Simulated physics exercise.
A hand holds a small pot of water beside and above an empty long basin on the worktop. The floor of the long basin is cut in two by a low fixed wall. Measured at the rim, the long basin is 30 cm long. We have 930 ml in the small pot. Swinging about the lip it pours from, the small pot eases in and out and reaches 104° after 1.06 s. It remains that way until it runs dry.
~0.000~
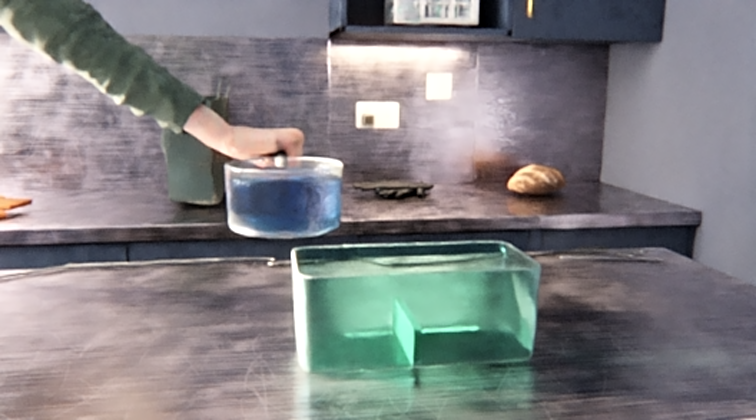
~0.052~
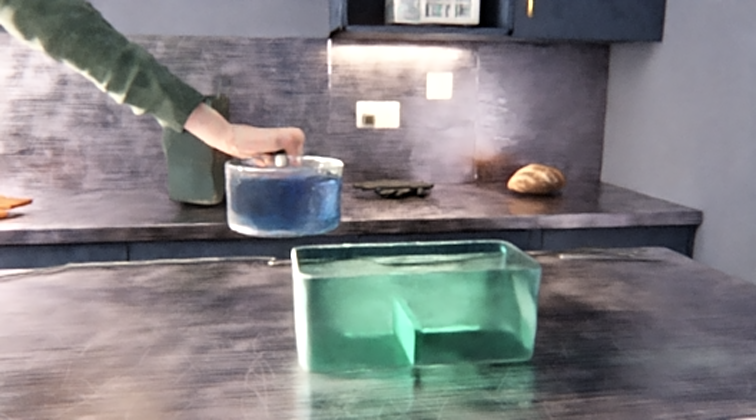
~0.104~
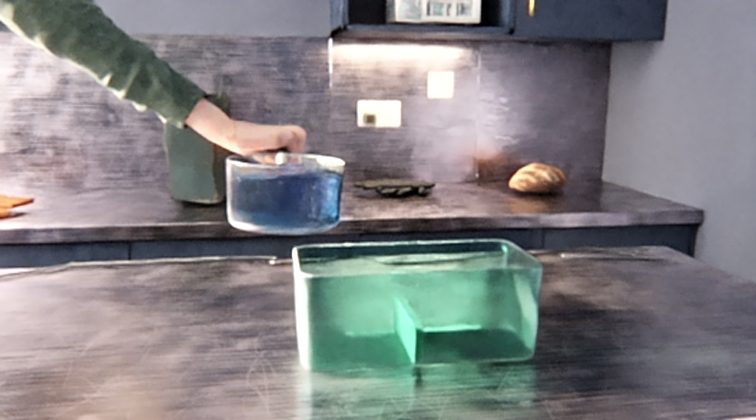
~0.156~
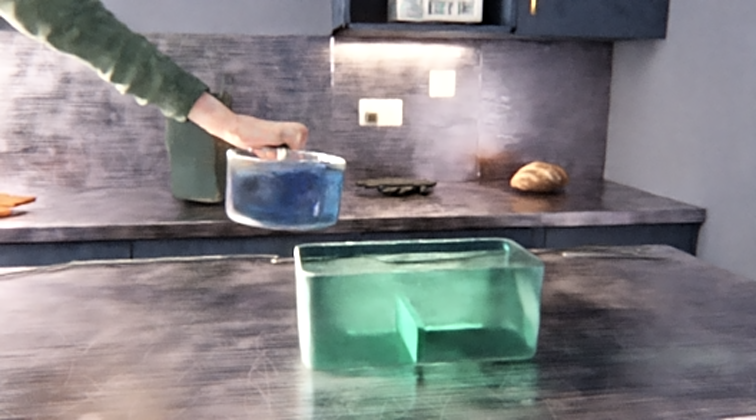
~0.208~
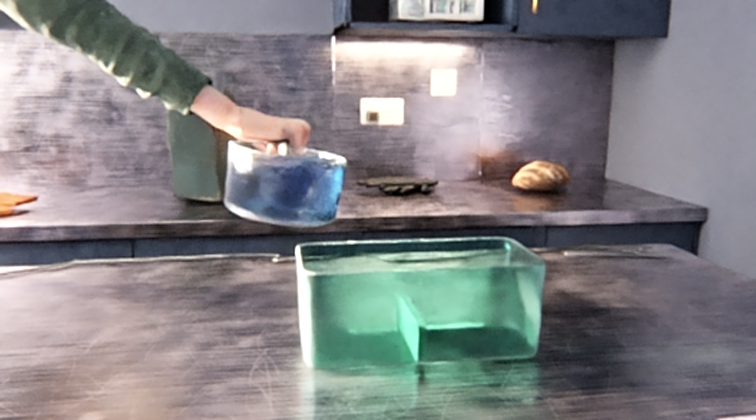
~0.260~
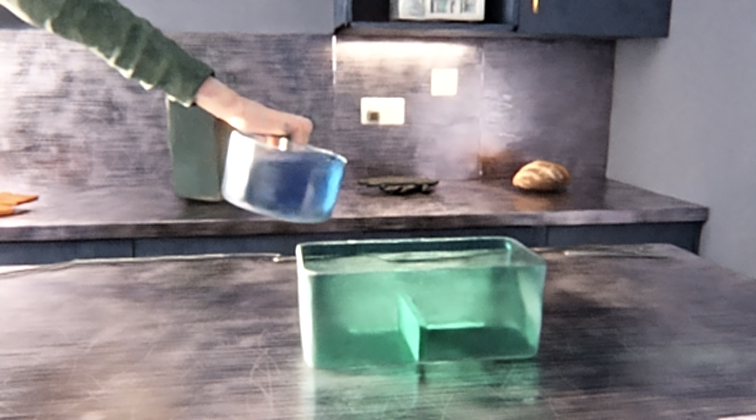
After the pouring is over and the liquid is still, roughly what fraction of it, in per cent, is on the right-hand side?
Roughly 85 out of 100 parts.
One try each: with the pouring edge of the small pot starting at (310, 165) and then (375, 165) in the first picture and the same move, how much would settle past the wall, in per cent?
Result: 45 per cent, then 95 per cent.
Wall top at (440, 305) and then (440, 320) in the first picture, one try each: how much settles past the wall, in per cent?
20 then 40 %.
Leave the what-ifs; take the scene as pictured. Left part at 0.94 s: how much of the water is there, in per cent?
I'd say near 7 percent.
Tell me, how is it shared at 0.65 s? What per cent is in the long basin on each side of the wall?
About 6 % left, 3 % right.
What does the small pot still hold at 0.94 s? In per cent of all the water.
10 %.
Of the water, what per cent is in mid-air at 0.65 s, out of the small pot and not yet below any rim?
Share: Roughly 32 per cent.
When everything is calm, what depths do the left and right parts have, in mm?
Left part about 8 mm deep, right part about 40 mm deep.
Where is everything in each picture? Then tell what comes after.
In the first frame, it leans 0°; its right rim is at (341, 165); the water meets the walls at (228, 175) and (339, 173); the long basin's rim runs from (295, 263) to (523, 255); the wall's top is at (406, 312).
In the second frame, it leans 1°; its right rim is at (341, 165); the water meets the walls at (229, 174) and (339, 172).
In the third frame, it leans 2°; its right rim is at (342, 164); the water meets the walls at (229, 172) and (340, 169).
In the fourth frame, it leans 5°; its right rim is at (344, 163); the water meets the walls at (231, 168) and (341, 165).
In the fifth frame, it leans 10°; its right rim is at (345, 162); the water meets the walls at (231, 163) and (342, 161).
In the sixth frame, it leans 15°; its right rim is at (345, 162); the water meets the walls at (230, 157) and (344, 157).
By 0.65 s the tilt is 70° and 58 per cent is still to pour, 6 is left of the wall and 3 right of it.
By 0.94 s the tilt is 101° and 10 per cent is still to pour, 7 is left of the wall and 65 right of it.
By 1.24 s the tilt is 104° and 0 per cent is still to pour, 12 is left of the wall and 85 right of it.
By 1.56 s the tilt is 104° and 0 per cent is still to pour, 14 is left of the wall and 85 right of it.
At rest 14 per cent lies left of the wall, 85 right of it and 1 outside.
